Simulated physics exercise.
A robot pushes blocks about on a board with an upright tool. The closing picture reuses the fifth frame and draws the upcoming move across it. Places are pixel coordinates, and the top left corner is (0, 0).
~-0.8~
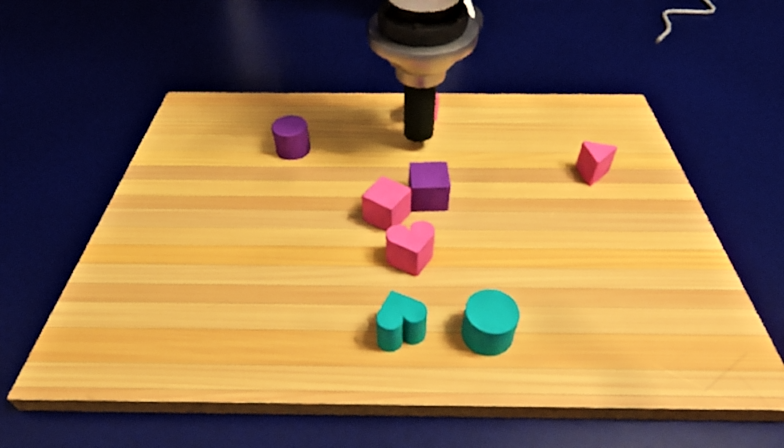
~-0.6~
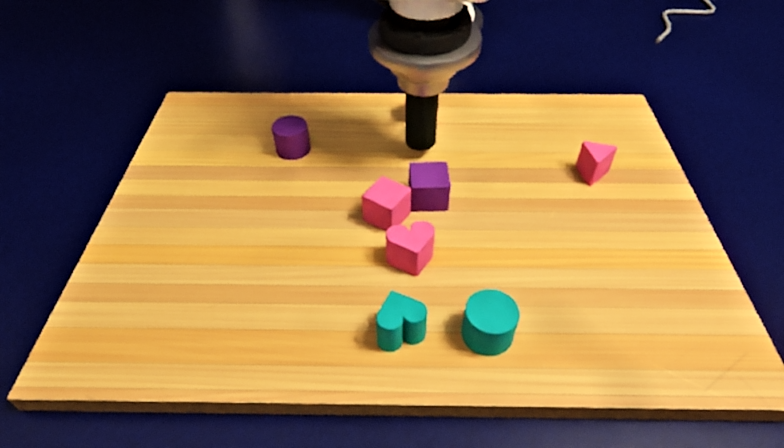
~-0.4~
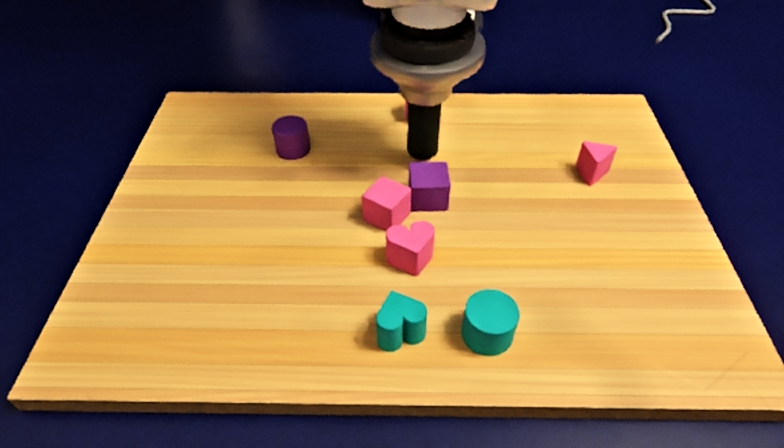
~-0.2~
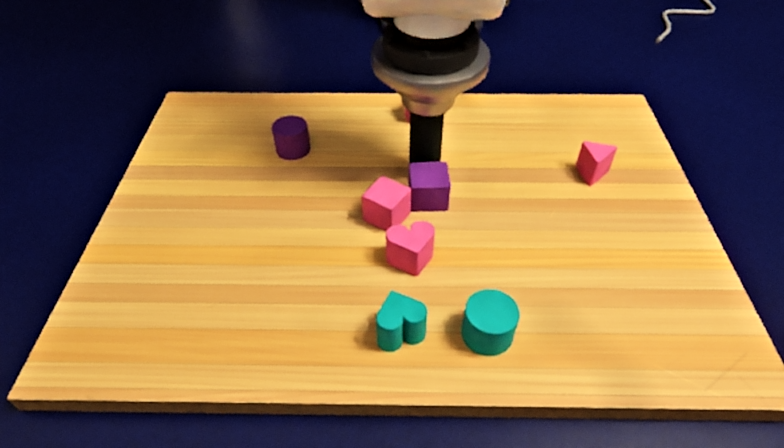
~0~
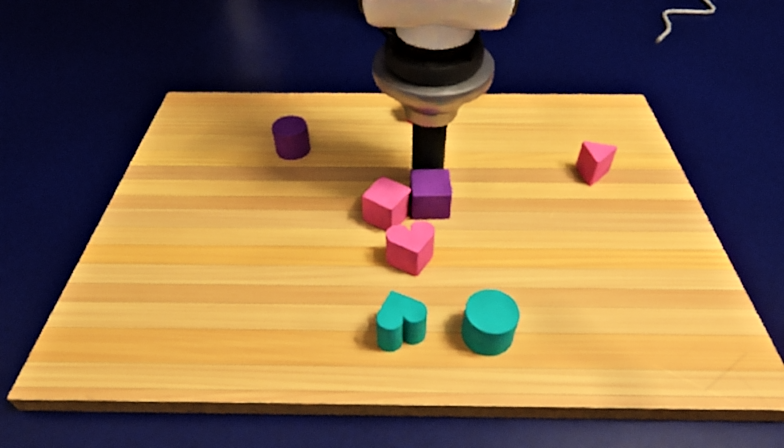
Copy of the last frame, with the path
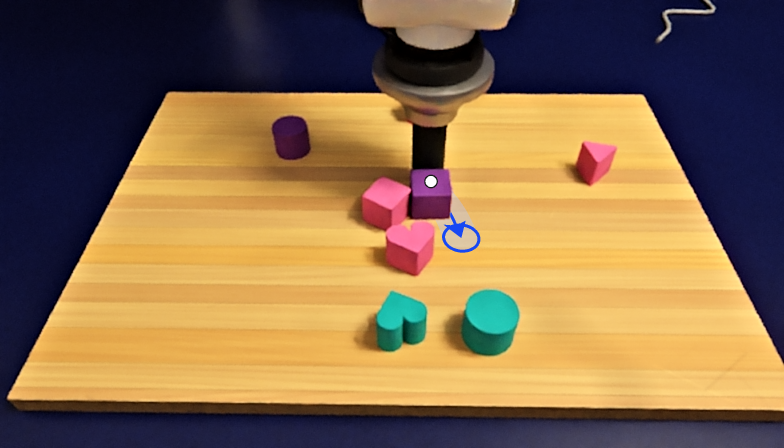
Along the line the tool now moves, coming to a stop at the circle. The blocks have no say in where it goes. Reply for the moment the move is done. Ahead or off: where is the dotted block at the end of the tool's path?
It will keep going ahead of the tool.
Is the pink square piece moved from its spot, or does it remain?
That one stays where it is.
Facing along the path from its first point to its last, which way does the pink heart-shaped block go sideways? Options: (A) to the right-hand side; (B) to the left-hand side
A (to the right-hand side)
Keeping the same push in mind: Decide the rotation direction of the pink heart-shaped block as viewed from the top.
The sense of turning is clockwise.
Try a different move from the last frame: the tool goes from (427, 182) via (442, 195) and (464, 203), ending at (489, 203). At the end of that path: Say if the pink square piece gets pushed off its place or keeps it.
It is not moved.
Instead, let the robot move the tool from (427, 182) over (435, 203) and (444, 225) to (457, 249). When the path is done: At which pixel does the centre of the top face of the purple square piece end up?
It will end up at (451, 255).
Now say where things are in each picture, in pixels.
In the first frame, tool tip at (419, 133); block tops, pink square piece at (387, 192); pink heart-shaped block at (412, 234); purple square piece at (430, 174).
In the second frame, tool at (421, 142); blocks unchanged.
In the third frame, tool at (423, 151); blocks unchanged.
In the fourth frame, tool at (425, 160); blocks unchanged.
In the fifth frame, tool at (427, 171); pink square piece at (387, 192); pink heart-shaped block at (412, 234); purple square piece at (431, 182).
Path on the board, from (427, 182) by way of (446, 208) to (461, 238); the dot is on the purple square piece.
The first path, step by step. Halfway along, tool at (448, 197); purple square piece at (440, 210), turned 35° clockwise.
At the end, tool at (463, 227); pink square piece in place; pink heart-shaped block at (403, 250), turned 55° clockwise; purple square piece at (449, 242), turned 45° clockwise.
